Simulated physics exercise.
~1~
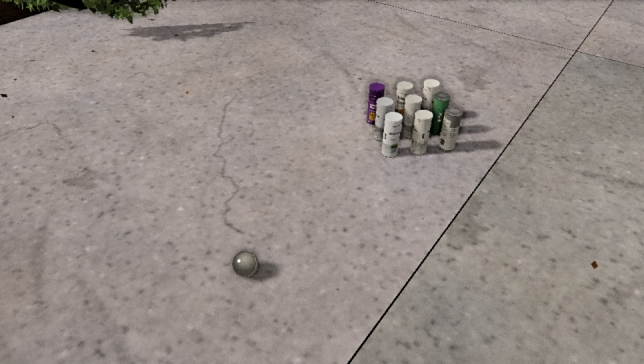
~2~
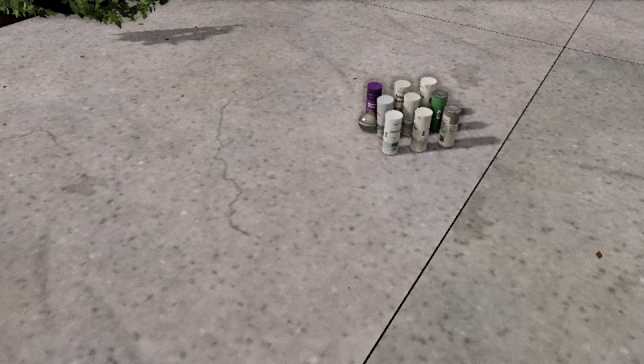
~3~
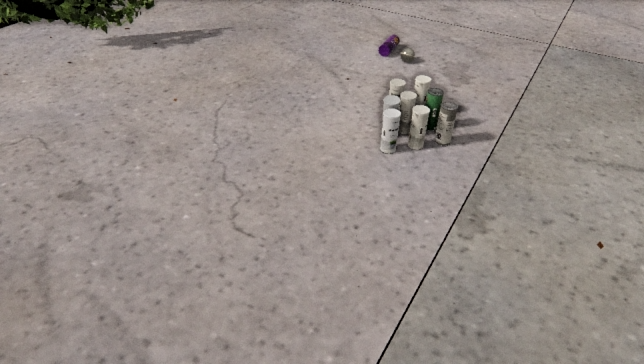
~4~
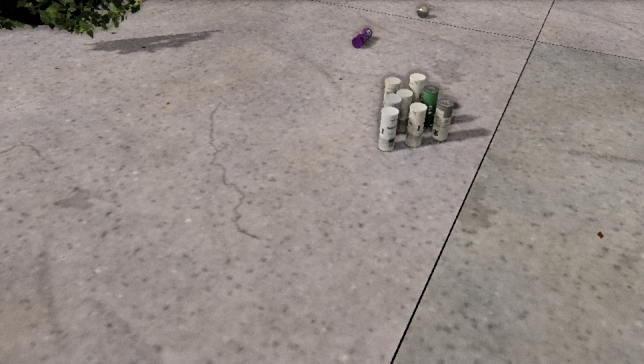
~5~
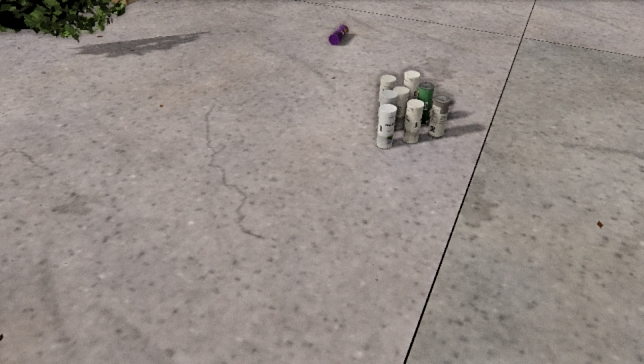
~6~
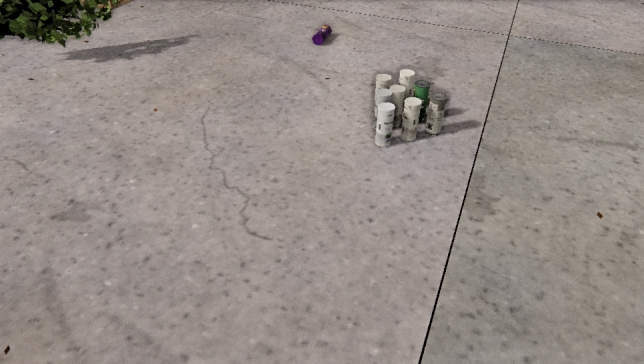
On a speckled stone pavement crossed by a dark joint and a thin crack, nine small canisters stand in a tight cluster, most of them pale, one purple and one green. A shiny ball in the foreground rolls away from the viewer, up and to the right, toward the left side of the group. It reaches the purple canister, which topples and ends up behind the others. The ball continues into the distance and passes out of view. The purple canister rolls left on its side, while the green one and the rest remain standing.
